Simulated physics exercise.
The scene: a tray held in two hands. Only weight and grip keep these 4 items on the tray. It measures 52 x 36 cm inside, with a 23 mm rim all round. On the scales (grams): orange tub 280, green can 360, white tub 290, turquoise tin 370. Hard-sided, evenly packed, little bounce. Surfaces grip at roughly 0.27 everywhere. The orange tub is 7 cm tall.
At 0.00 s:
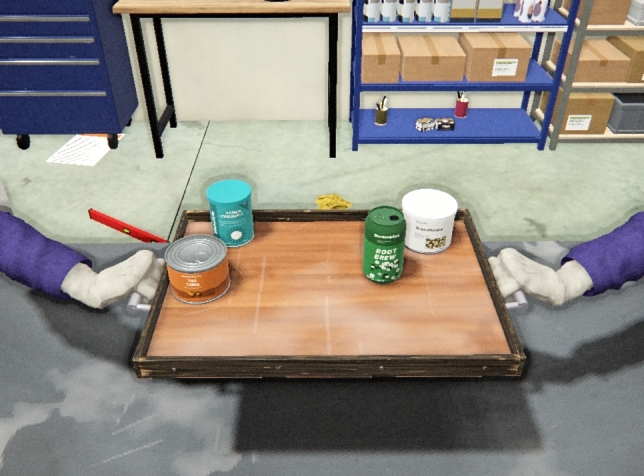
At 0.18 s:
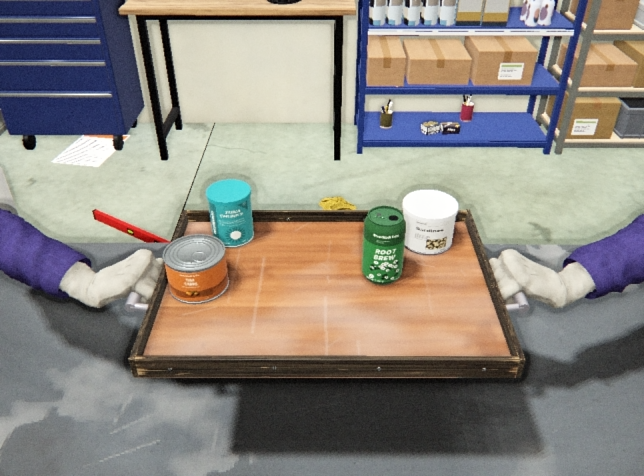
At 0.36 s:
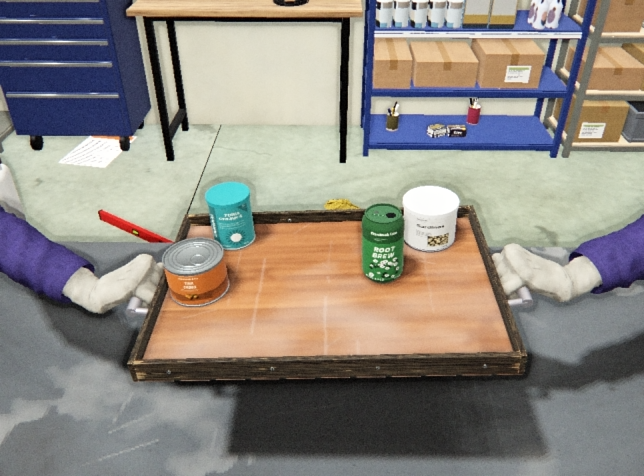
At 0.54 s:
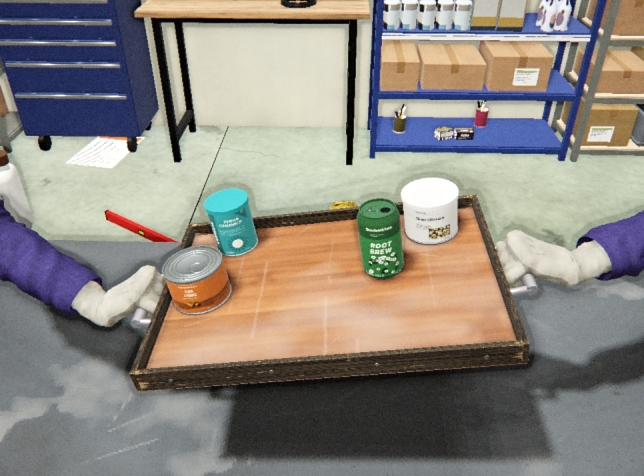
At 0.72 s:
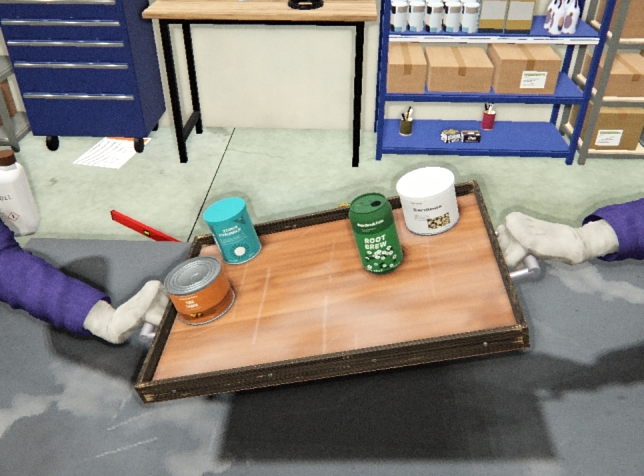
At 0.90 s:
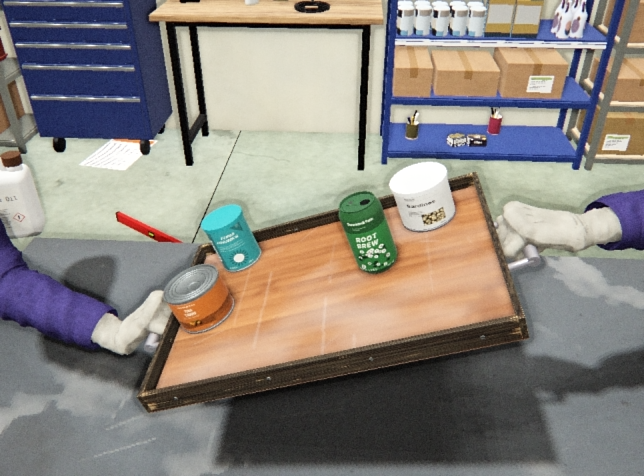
In a workshop with a blue tool cabinet, a workbench and shelves of cardboard boxes, the view looks slightly down on a wooden tray held by two gloved hands in purple sleeves. An orange tub and a turquoise tin sit at left, a green can and white tub at right. The tray starts level, then tilts steadily left-side down, its containers leaning with it, as the background drifts right.
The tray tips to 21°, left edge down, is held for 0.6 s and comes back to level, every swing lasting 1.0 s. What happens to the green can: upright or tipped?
The green can stays upright.
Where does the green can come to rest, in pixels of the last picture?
At about (242, 238).
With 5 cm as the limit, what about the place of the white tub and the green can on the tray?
The white tub leaves its spot; the green can ends elsewhere.
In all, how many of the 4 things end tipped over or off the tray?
0 of them.
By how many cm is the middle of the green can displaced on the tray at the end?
Some 23 cm.
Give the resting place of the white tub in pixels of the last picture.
Around (252, 221).
By 1.30 s, tray at 21°, left edge down; green can 13 cm from its spot near (294, 253); white tub 13 cm from its spot; turquoise tin 5 cm from its spot.
By 1.50 s, tray at 21°, left edge down; green can 23 cm from its spot near (238, 267); white tub 25 cm from its spot; turquoise tin 5 cm from its spot.
When it is over (3.2 s), not toppled but over 5 cm from the start, green can, white tub and turquoise tin; the last one within 5 cm of the start. In the last view, green can near (242, 238).
